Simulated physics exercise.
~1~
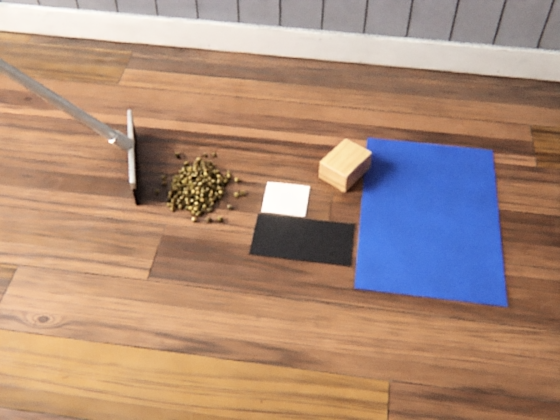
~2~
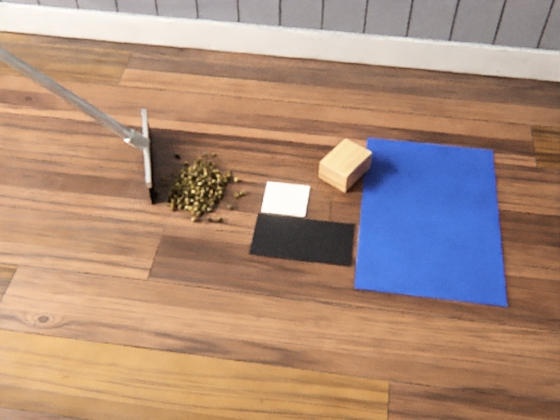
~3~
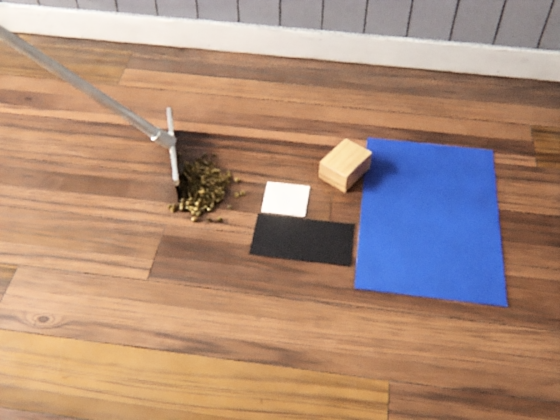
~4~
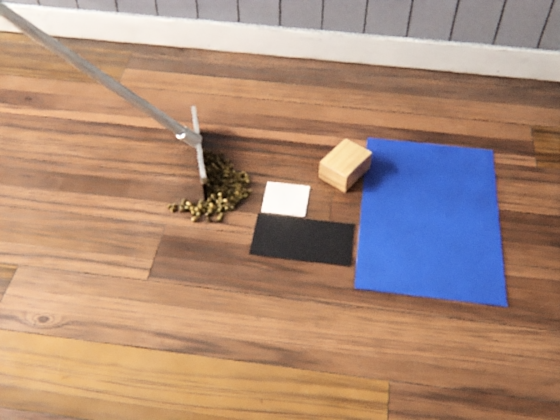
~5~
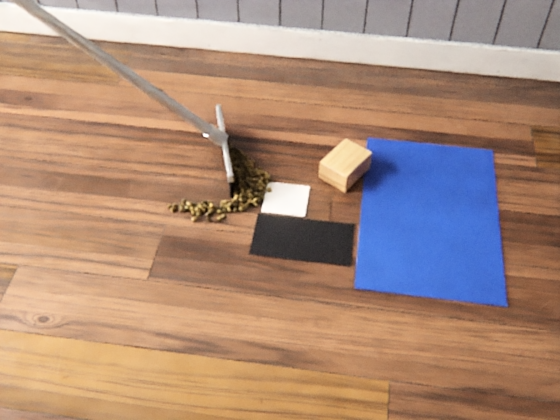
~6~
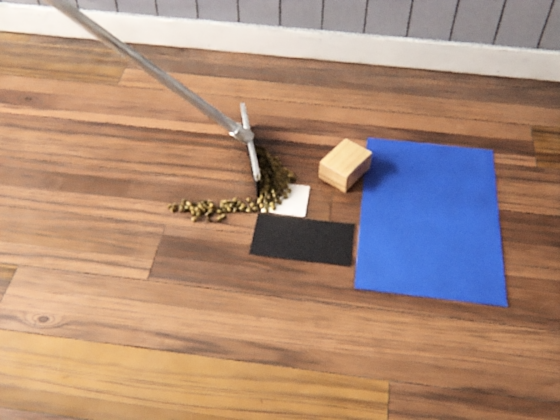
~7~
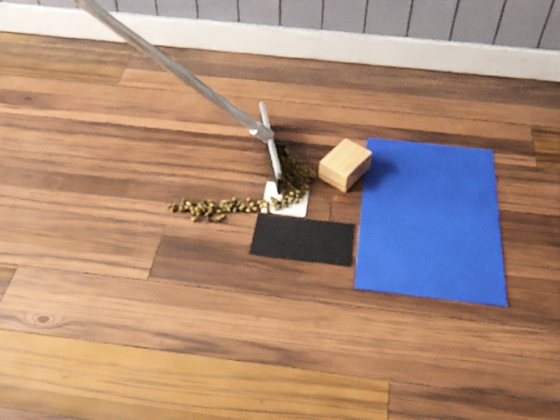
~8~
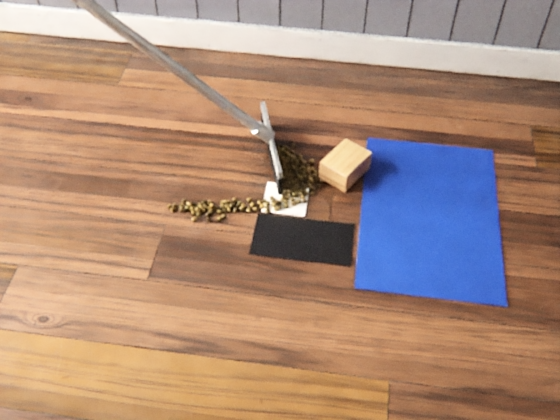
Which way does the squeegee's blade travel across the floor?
The blade moves to the right, pushing into the pile of lentils and carrying many of them along towards the wooden block.
